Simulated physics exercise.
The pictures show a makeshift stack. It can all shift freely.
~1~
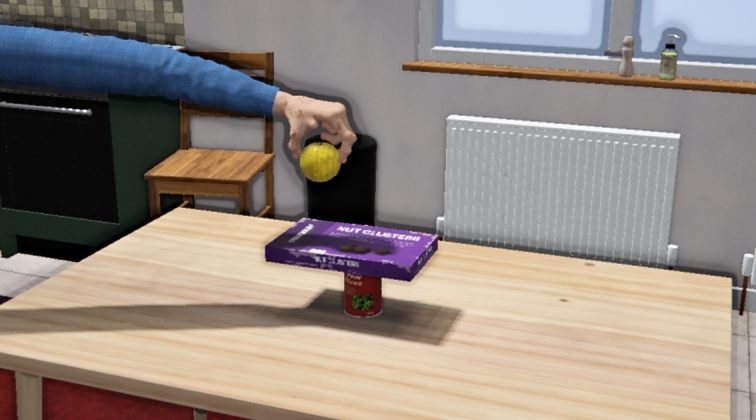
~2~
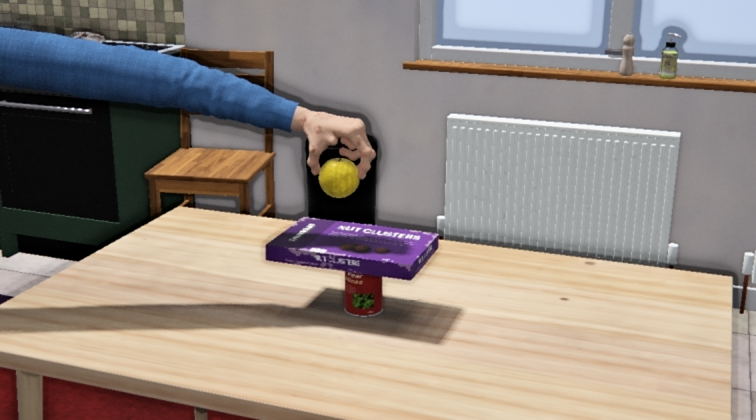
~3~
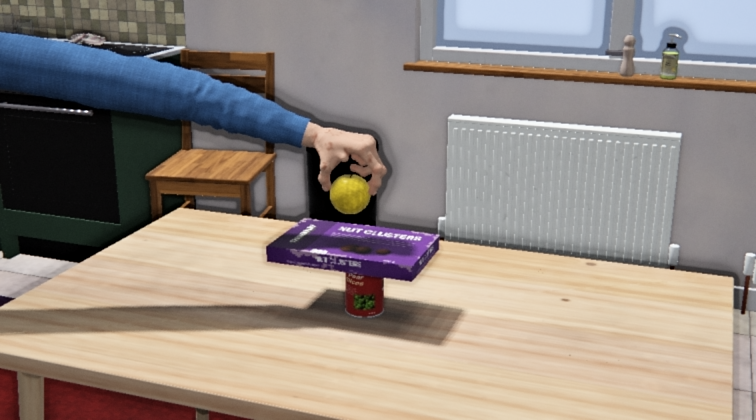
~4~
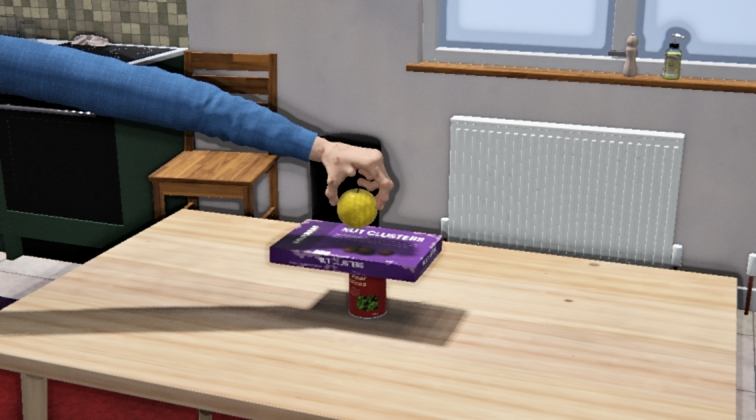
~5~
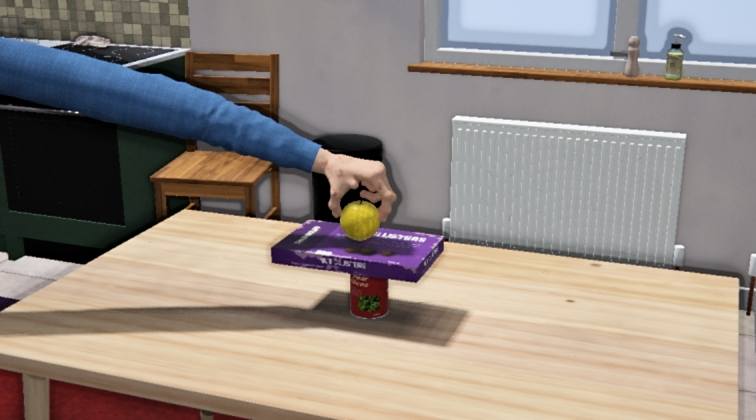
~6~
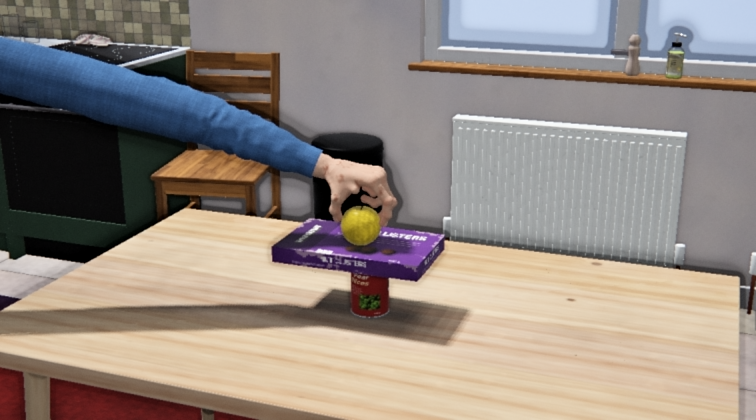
A hand lowers a yellow apple onto a purple box resting on a red tin.
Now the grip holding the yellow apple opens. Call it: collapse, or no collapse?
No collapse.
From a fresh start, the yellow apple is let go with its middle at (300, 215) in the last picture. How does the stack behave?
The stack then collapses.
Then, 0.60 s on from there, no change.
Then, 1.30 s on from there, yellow apple resting near (361, 226).
In the end, all 3 unmoved. At the end, from the last picture's camera, yellow apple near (361, 226). The stack stays up.
